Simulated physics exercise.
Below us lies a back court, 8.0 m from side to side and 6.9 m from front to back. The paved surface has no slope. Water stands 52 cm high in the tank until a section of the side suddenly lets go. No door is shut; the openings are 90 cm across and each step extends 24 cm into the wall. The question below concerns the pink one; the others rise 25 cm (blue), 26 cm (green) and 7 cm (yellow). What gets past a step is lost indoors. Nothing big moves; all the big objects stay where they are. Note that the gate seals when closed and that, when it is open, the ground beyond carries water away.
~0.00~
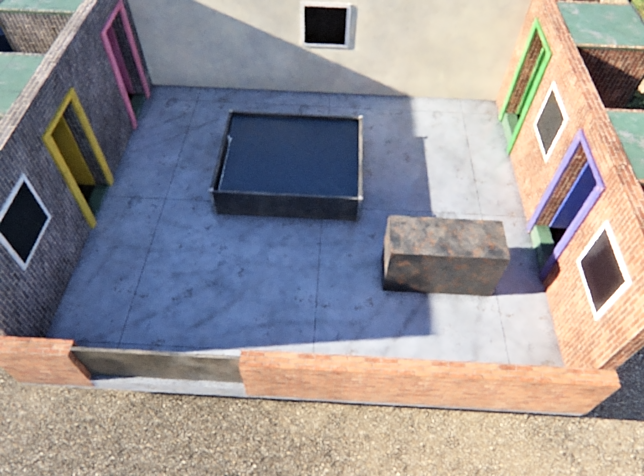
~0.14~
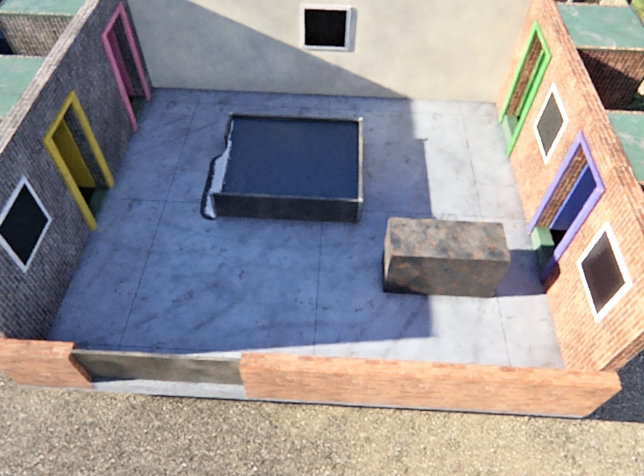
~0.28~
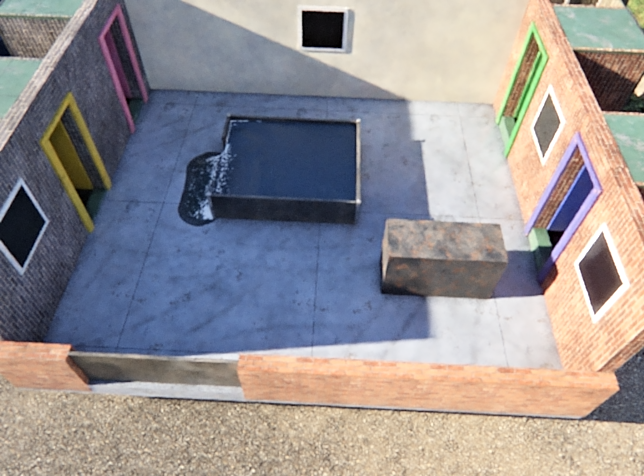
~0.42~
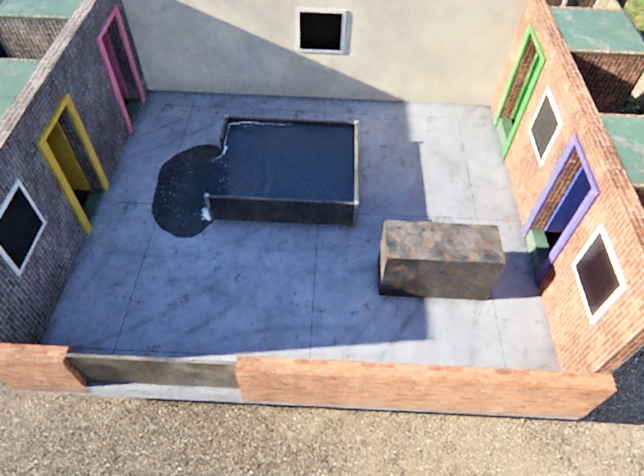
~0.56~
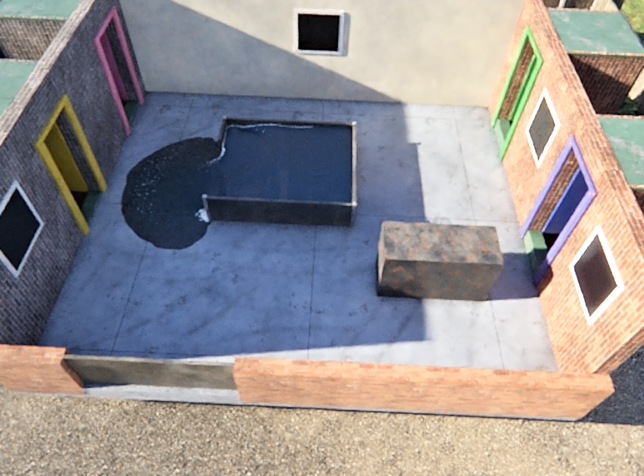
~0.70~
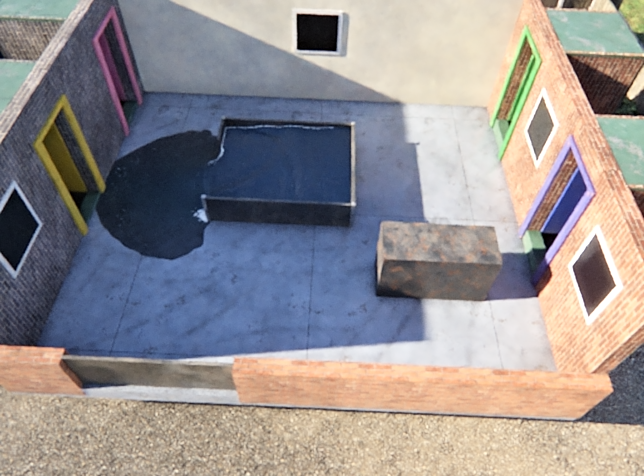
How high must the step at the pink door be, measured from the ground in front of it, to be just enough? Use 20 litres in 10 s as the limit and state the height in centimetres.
About 8 cm.
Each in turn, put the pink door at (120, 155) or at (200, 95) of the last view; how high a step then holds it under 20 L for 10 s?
About 21 cm for the first and 9.5 cm for the second.
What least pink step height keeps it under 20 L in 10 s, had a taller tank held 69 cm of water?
About 11.5 cm.
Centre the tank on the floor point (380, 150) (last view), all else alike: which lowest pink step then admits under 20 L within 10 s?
In this case, 17 cm or so.
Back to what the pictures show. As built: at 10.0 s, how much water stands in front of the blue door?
It comes to about 2.5 centimetres deep.
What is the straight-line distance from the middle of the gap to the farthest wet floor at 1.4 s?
Front distance: Approx. 3.0 m.
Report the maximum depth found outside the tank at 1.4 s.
About 30 cm.
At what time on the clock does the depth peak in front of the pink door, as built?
That happens close to 2.8 s on the clock.
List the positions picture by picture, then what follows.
The tank at (291, 155) is whole and still, 52 cm deep; the pink door at (128, 72) is dry, in the first picture.
The gap is at (224, 179), the front 0.3 m out at (213, 166); the back of the tank holds 52 cm, in the second picture.
The front is at (190, 177), 0.7 m from the gap at (221, 182); 1.1 m2 of floor is wet, 52 cm left at the back, in the third picture.
Water pours out at (219, 183) and has run 1.2 m, to (162, 184); about 8 cm deep outside, 52 cm at the back, in the fourth picture.
The gap is at (217, 184), the front 1.8 m out at (132, 177); the back of the tank holds 52 cm, in the fifth picture.
The gap is at (216, 184), the front 2.2 m out at (100, 198); the back of the tank holds 52 cm; 1.1 m in a straight line remain to the pink door at (120, 79), in the sixth picture.
After 1.4 s water covers 15 % of the floor, deepest (30 cm) near (108, 180); 4 cm at the pink door, 0 litres in over its 13 cm step.
After 3.0 s water covers 25 % of the floor, deepest (28 cm) near (90, 222); 11 cm at the pink door, 0 litres in over its 13 cm step.
After 10.0 s water covers 90 % of the floor, deepest (10 cm) near (27, 370); 7 cm at the pink door, 1 litre in over its 13 cm step.
At the pink door as built, the water arrived by 1.4 s and peaked near 11 cm at 2.8 s.
With a step of 7 cm, 30 litres would have come in within the 10 s; with 9 cm, 13 litres. So under 20 litres takes about 8 cm.
